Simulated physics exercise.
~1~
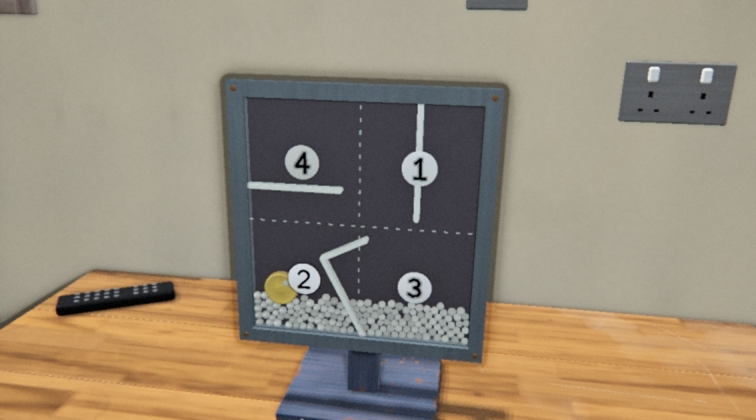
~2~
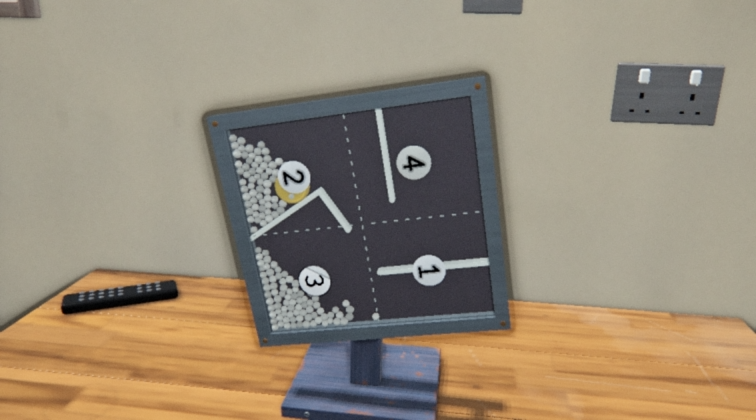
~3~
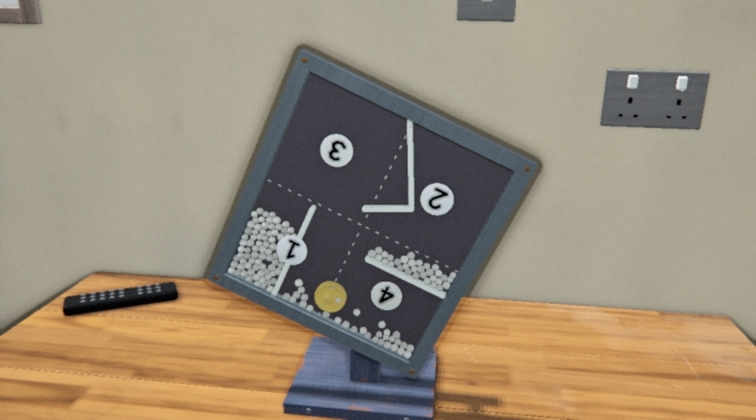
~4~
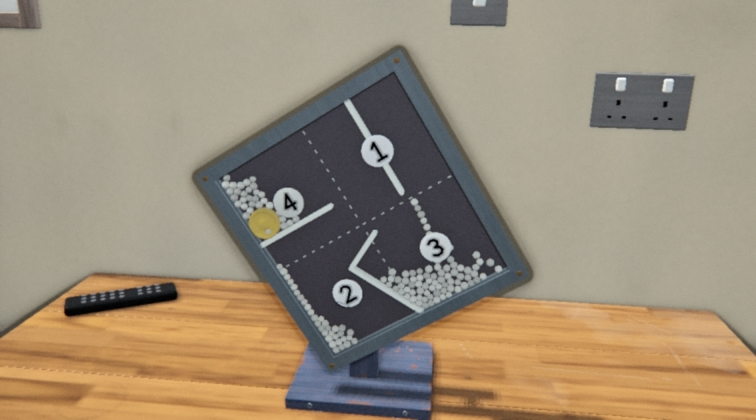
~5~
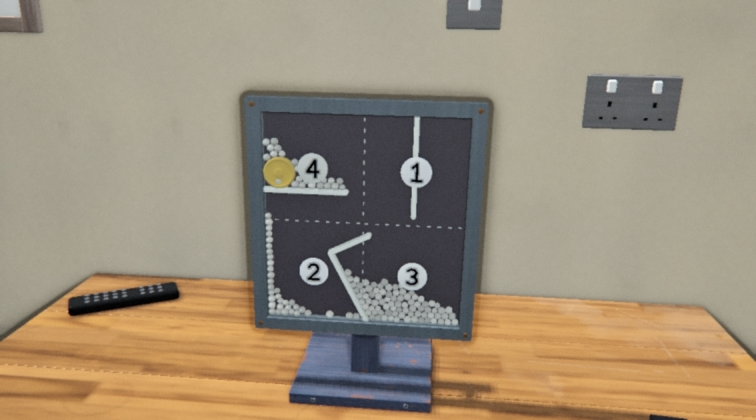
The video shows a framed panel of small whitish pellets and a yellow disc on a stand, turning clockwise through a full circle as its contents tumble past inner bars; it ends upright, the disc and some pellets on the upper-left shelf, the rest along the bottom, mostly lower right.
